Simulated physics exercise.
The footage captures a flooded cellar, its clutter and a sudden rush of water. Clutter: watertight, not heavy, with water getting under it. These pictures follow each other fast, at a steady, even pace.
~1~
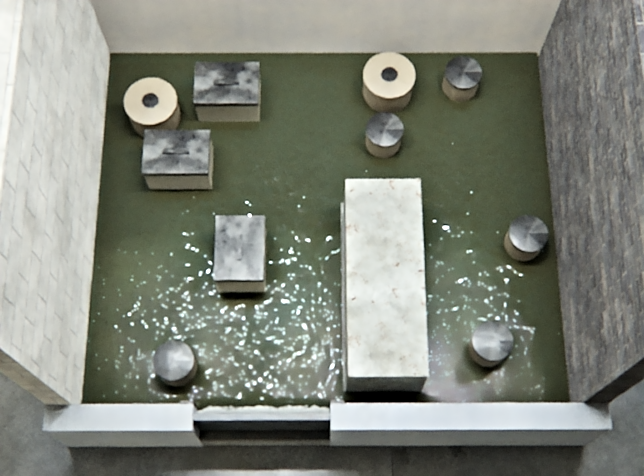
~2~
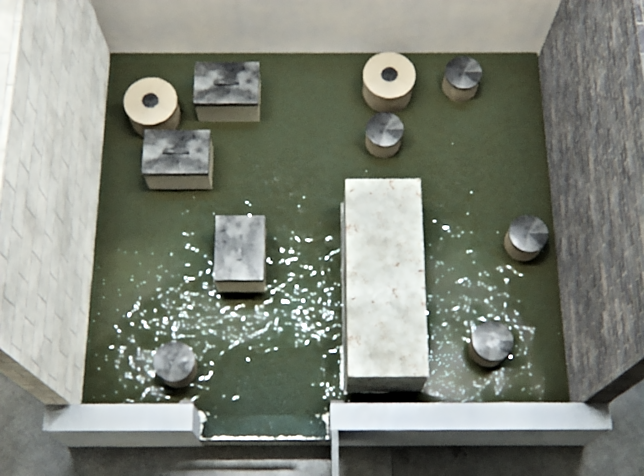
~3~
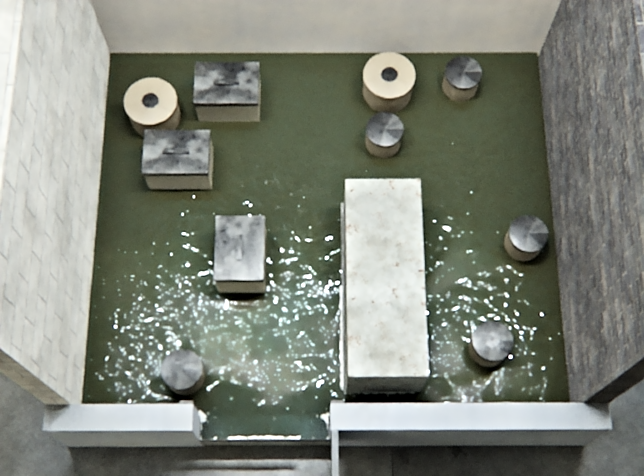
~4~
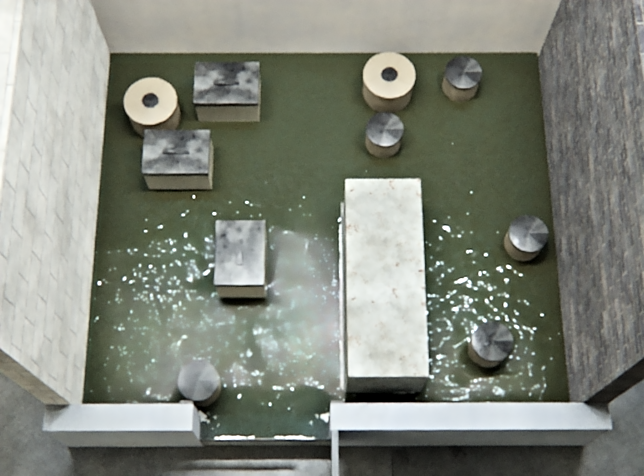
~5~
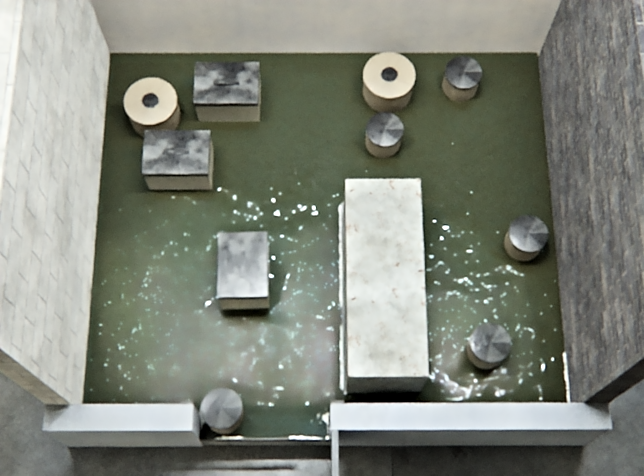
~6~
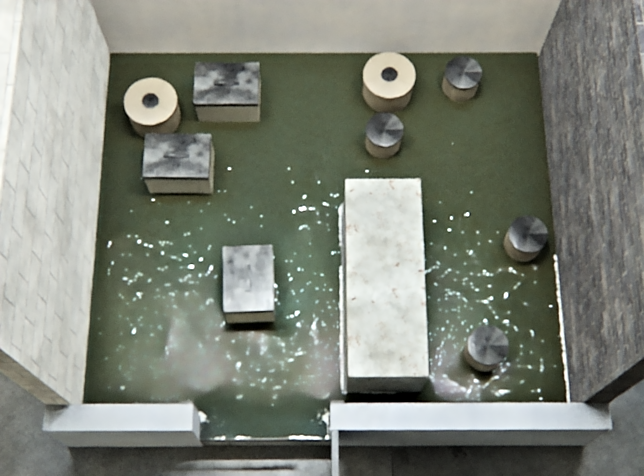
A round grey-topped pail drifting right and out through a gap in a flooded cellar's front wall, a chest shifting slightly behind.
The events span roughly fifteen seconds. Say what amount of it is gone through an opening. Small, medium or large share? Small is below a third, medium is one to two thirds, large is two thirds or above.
A medium share.
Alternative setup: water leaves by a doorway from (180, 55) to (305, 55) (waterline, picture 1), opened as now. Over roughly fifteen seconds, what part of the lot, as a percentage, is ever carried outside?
Close to 70 percent.
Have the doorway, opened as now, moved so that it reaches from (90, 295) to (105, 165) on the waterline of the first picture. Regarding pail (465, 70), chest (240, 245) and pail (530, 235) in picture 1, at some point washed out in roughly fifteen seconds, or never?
First one held back, second flushed away, third held back.
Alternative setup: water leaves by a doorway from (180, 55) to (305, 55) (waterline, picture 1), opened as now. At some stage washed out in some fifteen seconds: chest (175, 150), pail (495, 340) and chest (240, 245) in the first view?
Lost - retained - lost.
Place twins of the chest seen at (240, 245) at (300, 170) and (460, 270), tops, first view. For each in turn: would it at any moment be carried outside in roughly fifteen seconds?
Swept away; held back.
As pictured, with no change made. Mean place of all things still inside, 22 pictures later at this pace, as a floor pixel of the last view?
About (312, 239).
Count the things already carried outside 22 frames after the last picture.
That gives 3.
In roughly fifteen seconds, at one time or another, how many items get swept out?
Tally: 4.
A moment on, 1 of 10 are out; 9 afloat.
Next, 2 of 10 are out; 8 afloat.
Later, 3 of 10 are out; 7 afloat.
In the end, 4 of 10 are out; 6 afloat.
